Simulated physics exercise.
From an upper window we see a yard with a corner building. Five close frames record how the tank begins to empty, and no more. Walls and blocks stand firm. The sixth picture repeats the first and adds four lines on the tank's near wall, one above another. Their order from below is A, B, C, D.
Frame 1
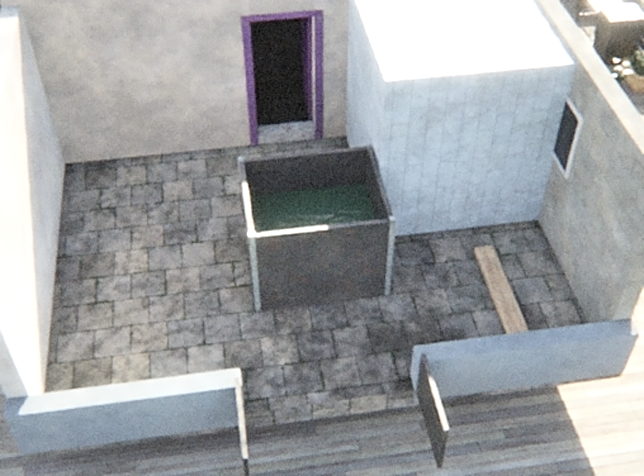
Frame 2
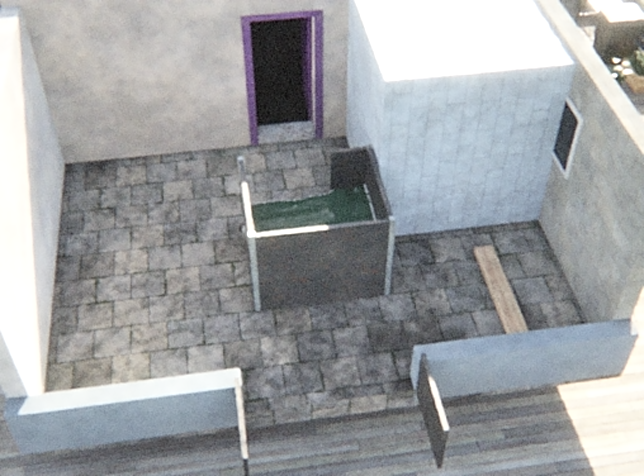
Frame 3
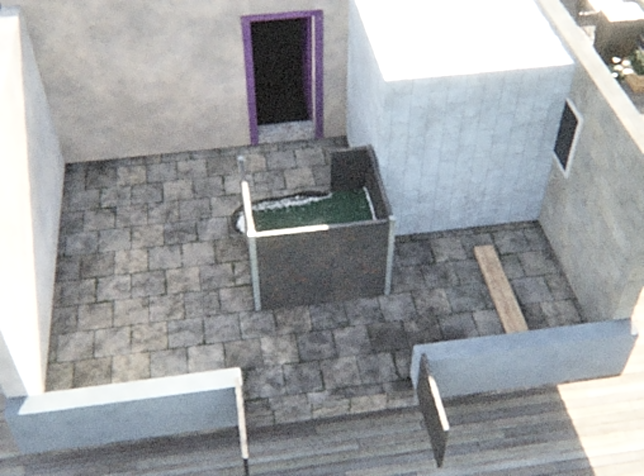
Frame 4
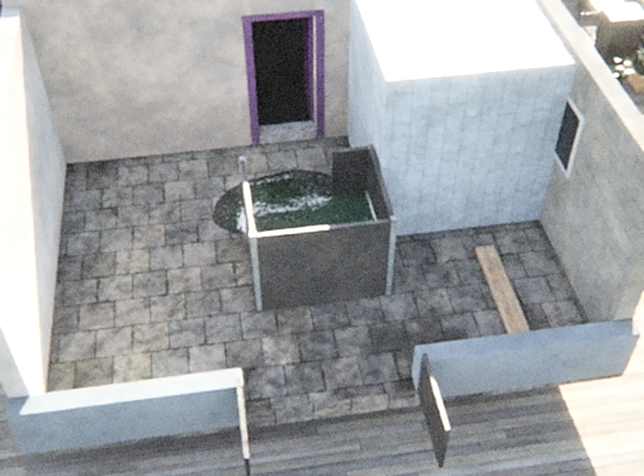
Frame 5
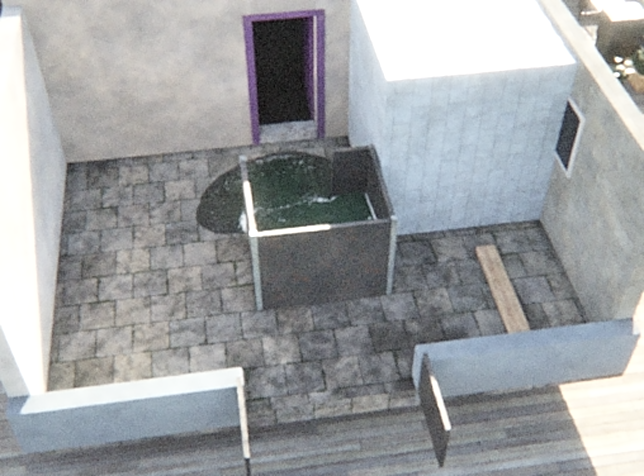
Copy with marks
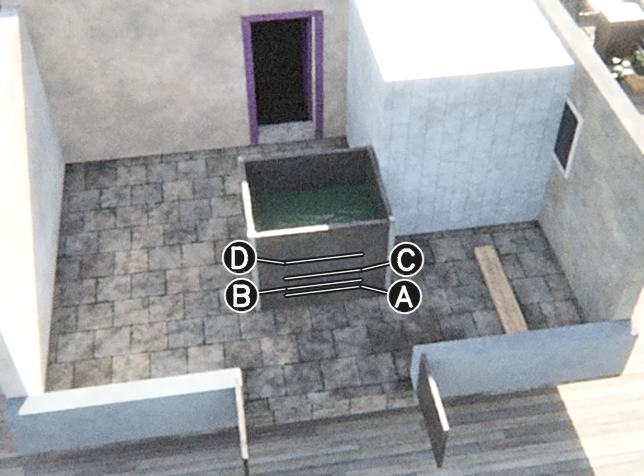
In a paved yard with a pale corner building, the far side of a square tank opened up, and its green water churned white and poured out, spreading a dark, rounded pool leftward across the stones.
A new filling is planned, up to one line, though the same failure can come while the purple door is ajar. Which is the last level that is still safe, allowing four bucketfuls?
Use line B.
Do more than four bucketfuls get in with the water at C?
Yes, that goes wrong.
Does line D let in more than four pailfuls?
Yes.
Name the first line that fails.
That is line C.
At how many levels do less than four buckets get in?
Two.
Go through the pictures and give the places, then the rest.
In the first frame, water in the tank at rest, its middle at (314, 223); foot of the purple doorway at (287, 141); open gate at (328, 354).
In the second frame, water covers 1 % of the ground, its front hidden from here.
In the third frame, water covers 4 % of the ground, its front hidden from here.
In the fourth frame, water covers 8 % of the ground, its front hidden from here.
In the fifth frame, front seen at (208, 218), 13 % of the ground wet.
On the marked copy, A at (323, 290); B at (323, 284); C at (323, 274); D at (323, 258); from the bottom up A, B, C, D.
For line A, nothing gets over.
For line B, a splash gets over, under a bucket.
For line C, about 9 bucketfuls get in.
For line D, dozens of bucketfuls pour in.
